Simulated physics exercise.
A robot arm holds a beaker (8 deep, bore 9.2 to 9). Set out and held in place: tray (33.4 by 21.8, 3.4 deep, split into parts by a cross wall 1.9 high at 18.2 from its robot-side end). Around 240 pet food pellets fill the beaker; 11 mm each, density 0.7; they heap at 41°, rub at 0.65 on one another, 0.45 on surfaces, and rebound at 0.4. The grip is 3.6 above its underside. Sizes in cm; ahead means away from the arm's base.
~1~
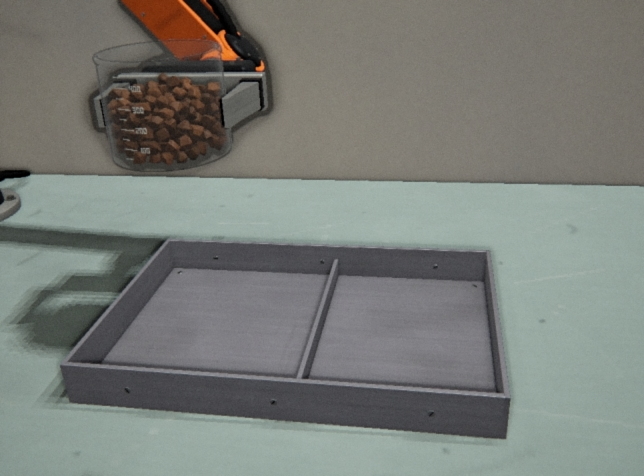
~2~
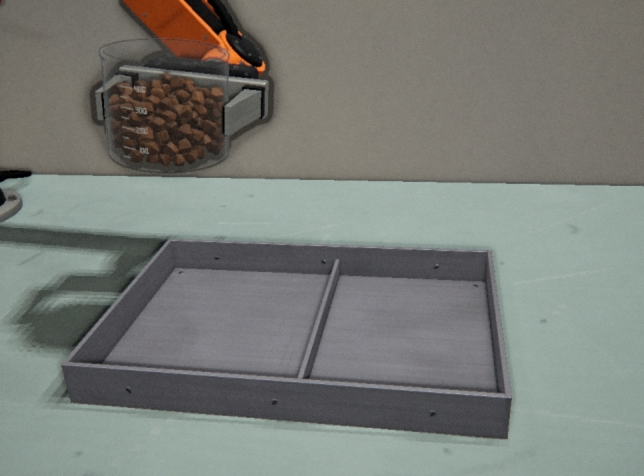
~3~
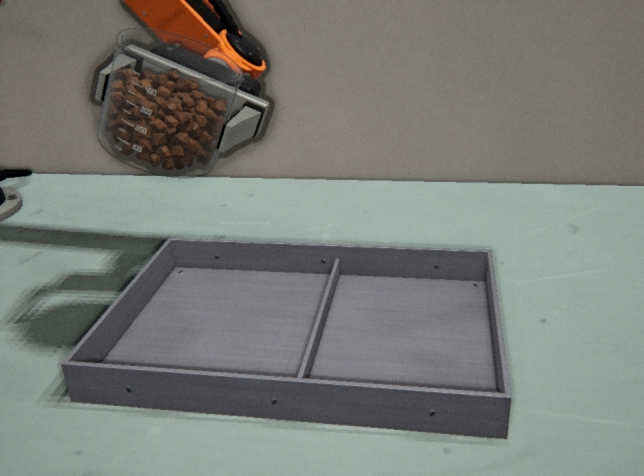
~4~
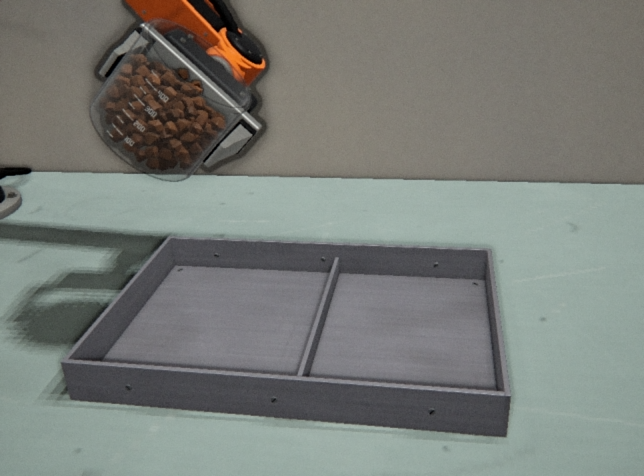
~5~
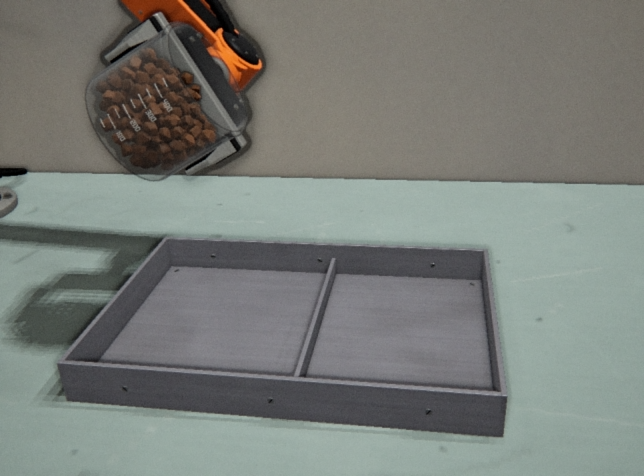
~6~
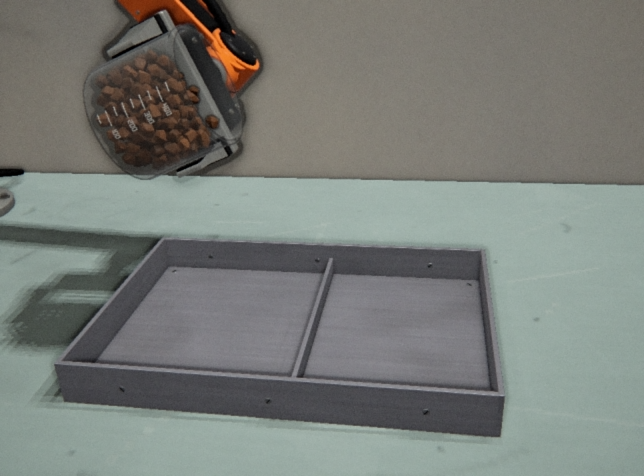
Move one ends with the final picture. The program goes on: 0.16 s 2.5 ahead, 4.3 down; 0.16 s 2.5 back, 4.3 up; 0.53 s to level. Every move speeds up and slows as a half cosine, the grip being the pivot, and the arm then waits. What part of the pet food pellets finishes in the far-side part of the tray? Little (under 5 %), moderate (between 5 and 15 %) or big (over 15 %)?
In the far-side part of the tray the share is little, under 5 %.
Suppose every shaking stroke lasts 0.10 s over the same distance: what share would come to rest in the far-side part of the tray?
In that case some 5 per cent.
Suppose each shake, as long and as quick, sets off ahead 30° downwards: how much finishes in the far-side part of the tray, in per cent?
About 5 per cent.
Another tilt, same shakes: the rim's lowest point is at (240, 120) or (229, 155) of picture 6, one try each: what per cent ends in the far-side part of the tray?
About 0 and 5 per cent.
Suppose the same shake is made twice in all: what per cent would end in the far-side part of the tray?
Then about 0 per cent.
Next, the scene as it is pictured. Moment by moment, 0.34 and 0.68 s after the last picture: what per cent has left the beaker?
About 5, 5.
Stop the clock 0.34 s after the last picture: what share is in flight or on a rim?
Some 3 per cent.
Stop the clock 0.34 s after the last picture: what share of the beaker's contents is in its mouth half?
Roughly 25 per cent.
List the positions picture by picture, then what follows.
Beaker middle at (166, 105), level; upper third of the load around (167, 100), from x 115 to 220, top at y 80; 240 in the beaker, in the first picture.
Beaker middle at (168, 105), tilted 6° forward; upper third of the load around (163, 100), from x 115 to 220, top at y 80, in the second picture.
Beaker middle at (169, 104), tilted 23° forward; upper third of the load around (152, 98), from x 110 to 220, top at y 75, in the third picture.
Beaker middle at (171, 104), tilted 44° forward; upper third of the load around (146, 90), from x 105 to 220, top at y 60, in the fourth picture.
Beaker middle at (168, 105), tilted 61° forward; upper third of the load around (143, 85), from x 105 to 210, top at y 55, in the fifth picture.
Beaker middle at (166, 106), tilted 67° forward; upper third of the load around (140, 84), from x 105 to 210, top at y 60; 240 in the beaker, in the sixth picture.
Then, 0.34 s after the last picture, tilted 67° forward, highest piece 24 above the table; 233 in the beaker, 7 in flight or on a rim.
Then, 0.68 s after the last picture, tilted 16° forward, highest piece 24 above the table; 232 in the beaker, 7 in the robot-side part, 1 in the far-side part.
Then, 1.05 s after the last picture, level, highest piece 25 above the table; 232 in the beaker, 7 in the robot-side part, 1 in the far-side part.
Then, 2.10 s after the last picture, level, highest piece 25 above the table; 232 in the beaker, 7 in the robot-side part, 1 in the far-side part.
Final count, 232 in the beaker, 7 in the robot-side part, 1 in the far-side part. That is 0 % in the far-side part of the tray.
